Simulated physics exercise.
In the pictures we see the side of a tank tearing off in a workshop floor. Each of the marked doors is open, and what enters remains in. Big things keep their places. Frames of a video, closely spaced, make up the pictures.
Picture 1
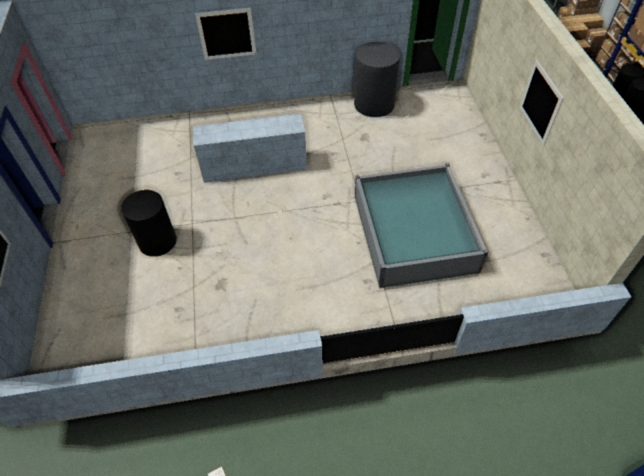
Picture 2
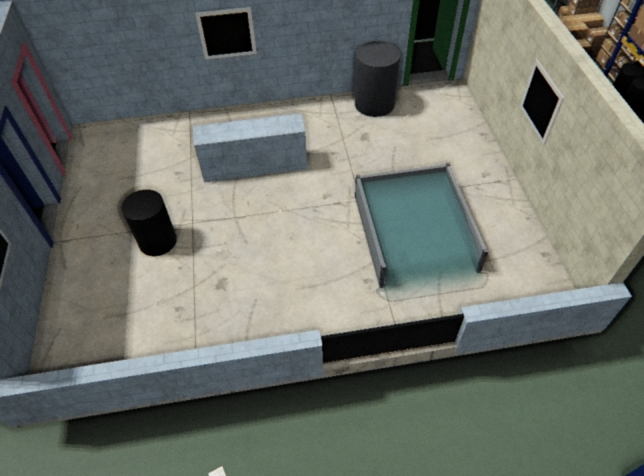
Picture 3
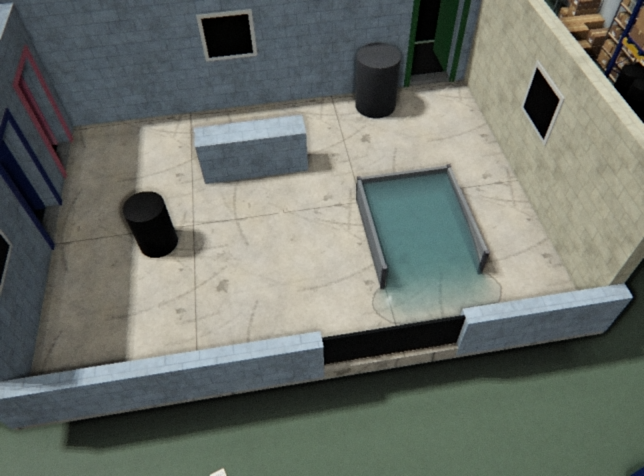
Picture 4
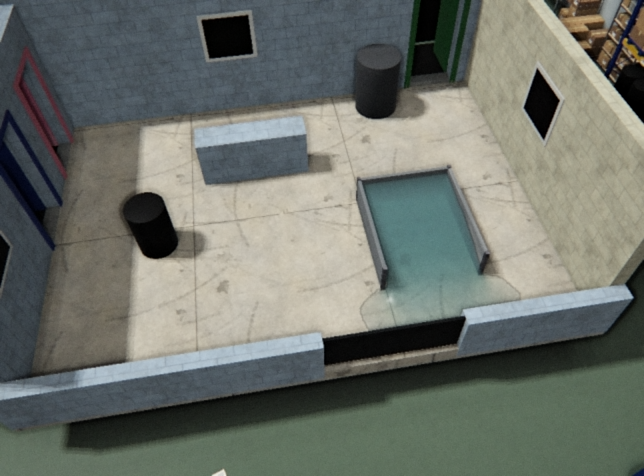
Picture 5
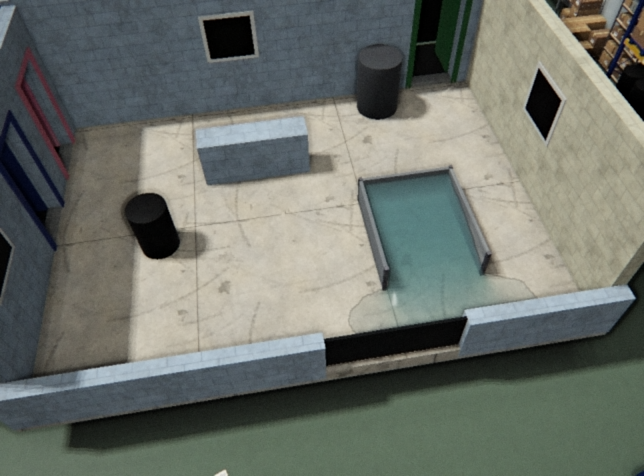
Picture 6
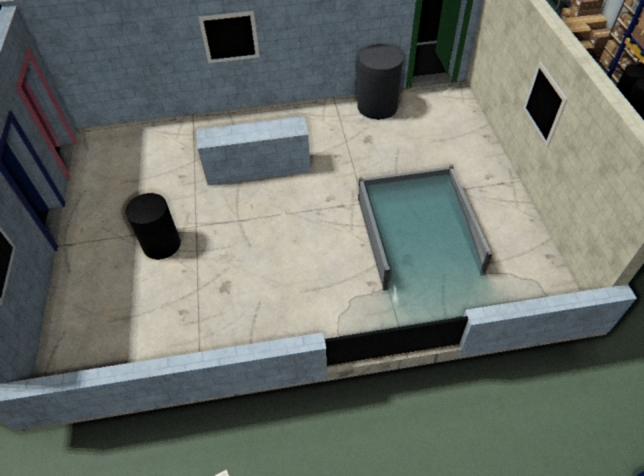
In a workshop, a tank's front side comes away and water spreads across the floor.
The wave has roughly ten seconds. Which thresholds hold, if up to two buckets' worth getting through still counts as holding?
The green door holds; the pink door holds; the blue door holds.
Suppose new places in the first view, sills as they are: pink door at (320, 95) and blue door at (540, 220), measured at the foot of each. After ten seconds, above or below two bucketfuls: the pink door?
Put simply, the pink door stays beneath the mark.
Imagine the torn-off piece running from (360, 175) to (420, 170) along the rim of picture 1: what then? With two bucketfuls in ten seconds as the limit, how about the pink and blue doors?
The pink door overflows the limit, the blue door stays within the limit.
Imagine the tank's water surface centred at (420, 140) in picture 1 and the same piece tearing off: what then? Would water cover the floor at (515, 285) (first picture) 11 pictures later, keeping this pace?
Soaked.
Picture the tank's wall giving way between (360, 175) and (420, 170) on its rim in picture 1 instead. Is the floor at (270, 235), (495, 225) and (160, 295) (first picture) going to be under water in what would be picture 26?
Bone-dry, bone-dry, bone-dry.
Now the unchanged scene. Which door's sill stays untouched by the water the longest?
Answer: The door marked pink.
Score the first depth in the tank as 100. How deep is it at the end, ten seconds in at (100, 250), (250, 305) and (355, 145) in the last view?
My figures are about 6, 4 and 4 percent.
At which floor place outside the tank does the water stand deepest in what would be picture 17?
At about (578, 315).
A moment on, water covers 10 % of the floor; the green door not reached, the pink door not reached, the blue door not reached.
Next, water covers 20 % of the floor; the green door not reached, the pink door not reached, the blue door not reached.
Then, water covers 45 % of the floor; the green door not reached, the pink door not reached, the blue door not reached.
Later, water covers 60 % of the floor; the green door wet at the sill, nothing in, the pink door wet at the sill, nothing in, the blue door under two buckets in.
In the end, water covers 85 % of the floor; the green door under two buckets in, the pink door wet at the sill, nothing in, the blue door under two buckets in.
